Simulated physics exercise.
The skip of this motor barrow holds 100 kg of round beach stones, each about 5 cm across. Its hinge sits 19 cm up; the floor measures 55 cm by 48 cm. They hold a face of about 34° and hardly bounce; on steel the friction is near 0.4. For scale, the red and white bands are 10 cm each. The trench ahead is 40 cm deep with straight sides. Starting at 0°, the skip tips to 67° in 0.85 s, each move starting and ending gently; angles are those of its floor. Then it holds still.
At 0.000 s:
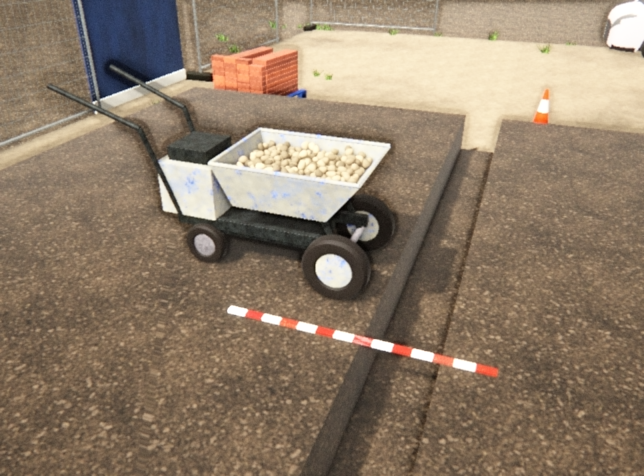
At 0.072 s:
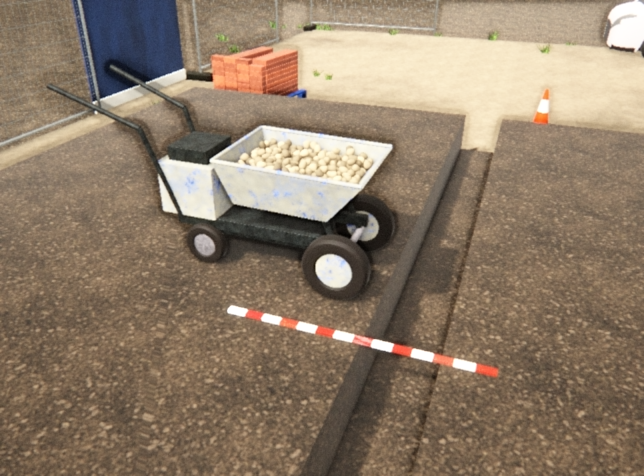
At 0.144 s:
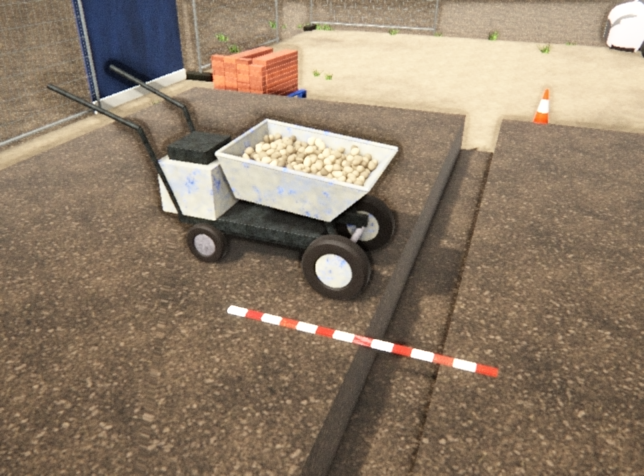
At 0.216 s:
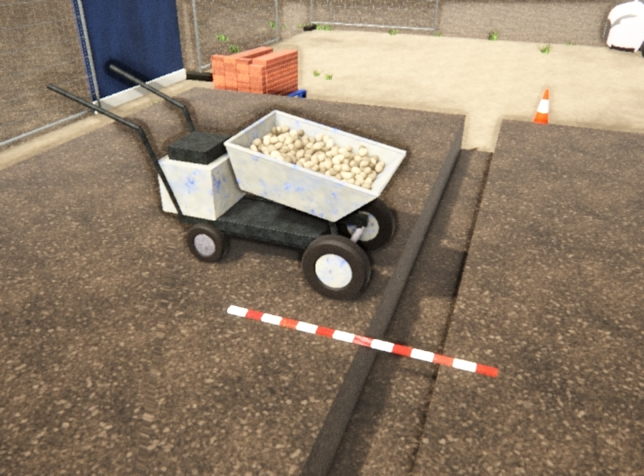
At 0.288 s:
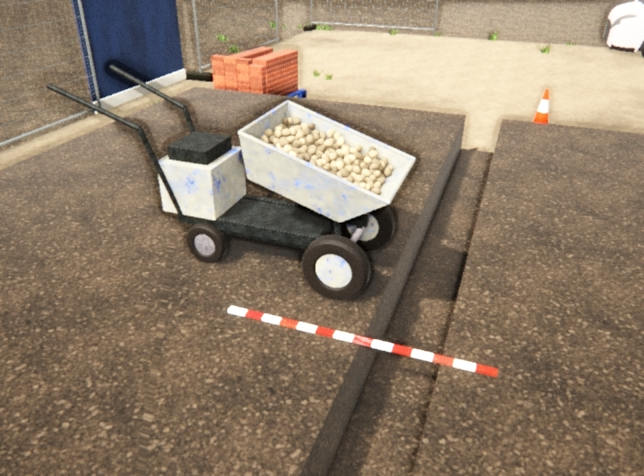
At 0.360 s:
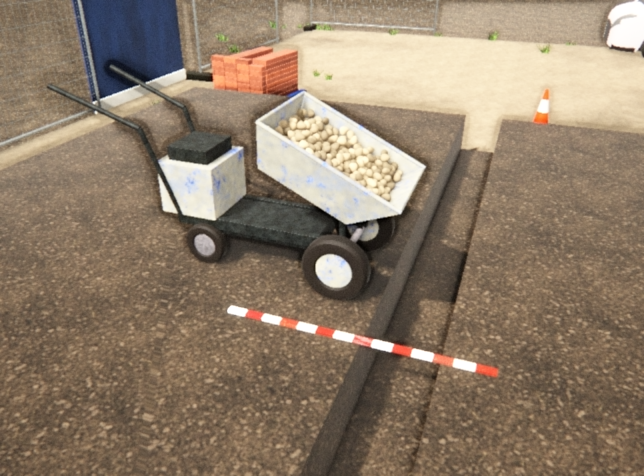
A small motor barrow loaded with round, pale stones stood still beside a trench while its pale skip tilted forward to the right, slowly at first, its back end rising clear of the dark base.
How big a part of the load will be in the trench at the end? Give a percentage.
Roughly 25 per cent ends in the trench.
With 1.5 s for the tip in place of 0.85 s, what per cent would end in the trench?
In that case some 35 per cent.
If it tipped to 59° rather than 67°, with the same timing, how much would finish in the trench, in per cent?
It would be near 30 per cent.
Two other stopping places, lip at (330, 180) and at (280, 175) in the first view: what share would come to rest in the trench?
First some 55, then 100 per cent.
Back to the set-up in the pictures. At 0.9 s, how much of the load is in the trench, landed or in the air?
About 5 per cent by then.
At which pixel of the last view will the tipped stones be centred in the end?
Near (500, 298).
After 0.6 s the floor is at 57°; 100 % in the skip; the foremost stones are at (428, 231).
After 0.9 s the floor is at 67°; 65 % in the skip, 5 % in the trench, 30 % past the trench; the foremost stones are at (510, 311).
After 1.3 s the floor is at 67°; 20 % in the skip, 8 % in the trench, 73 % past the trench; the foremost stones are at (630, 324).
After 3.2 s the floor is at 67°; 0 % in the skip, 25 % in the trench, 75 % past the trench; the foremost stones are past the picture's edge.
